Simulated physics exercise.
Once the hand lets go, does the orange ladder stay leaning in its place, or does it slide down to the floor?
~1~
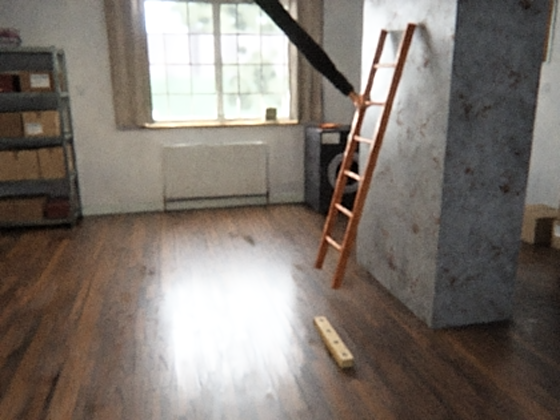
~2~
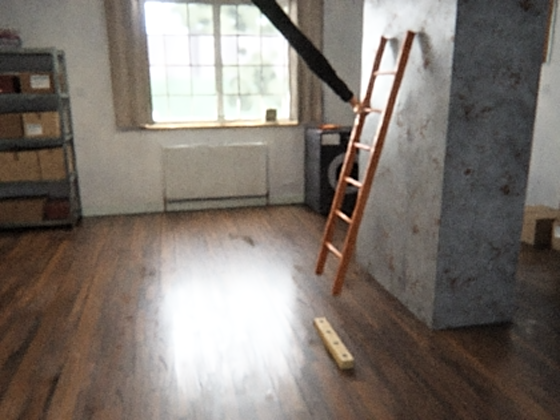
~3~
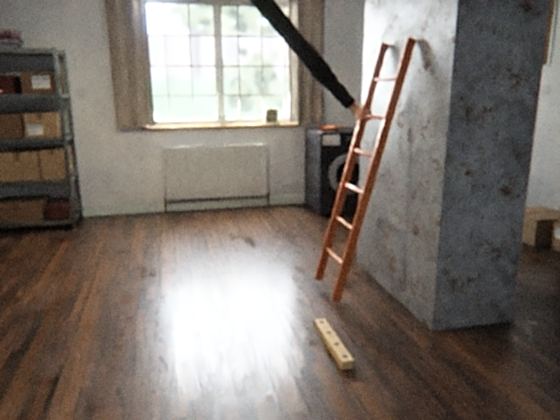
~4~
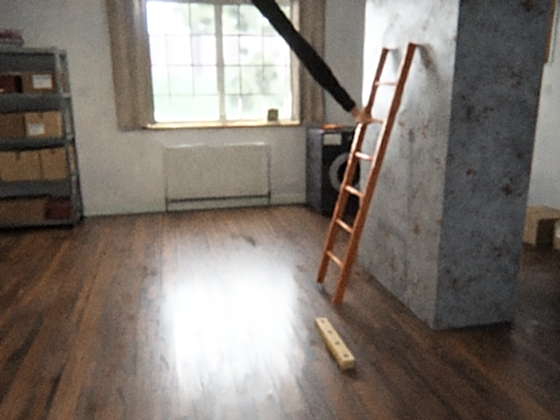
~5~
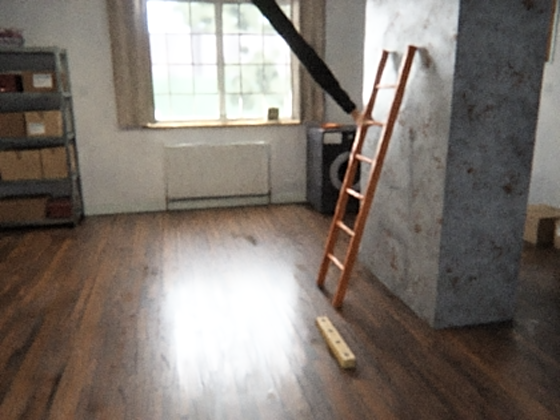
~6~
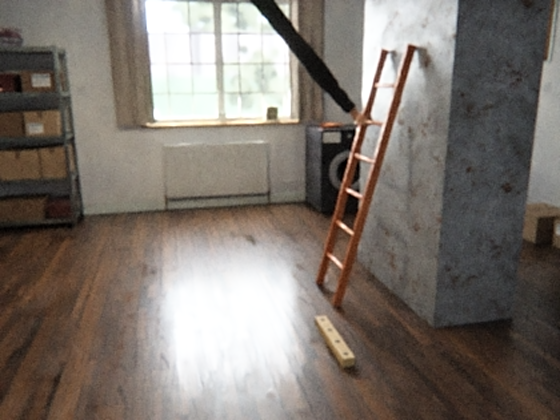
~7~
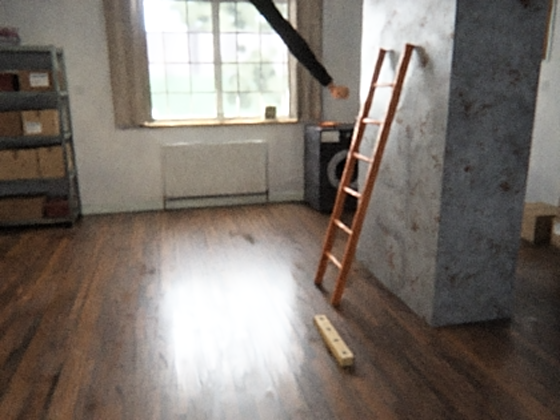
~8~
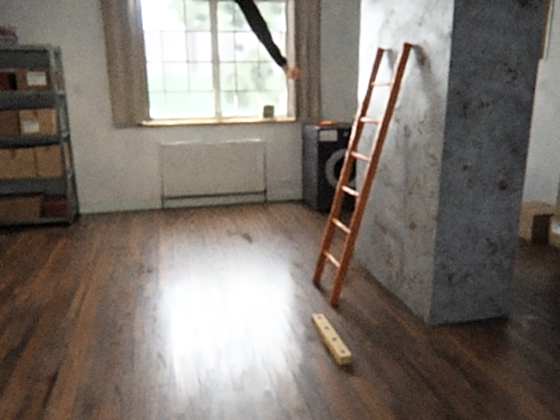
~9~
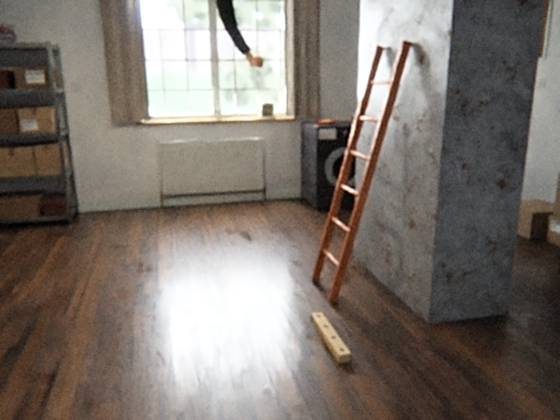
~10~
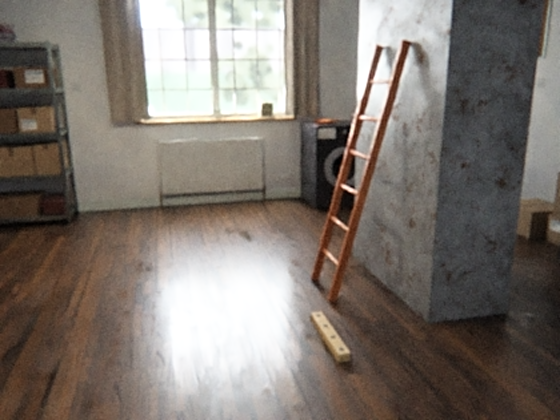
The orange ladder holds its place. It is still leaning against the grey pillar after the hand has gone.
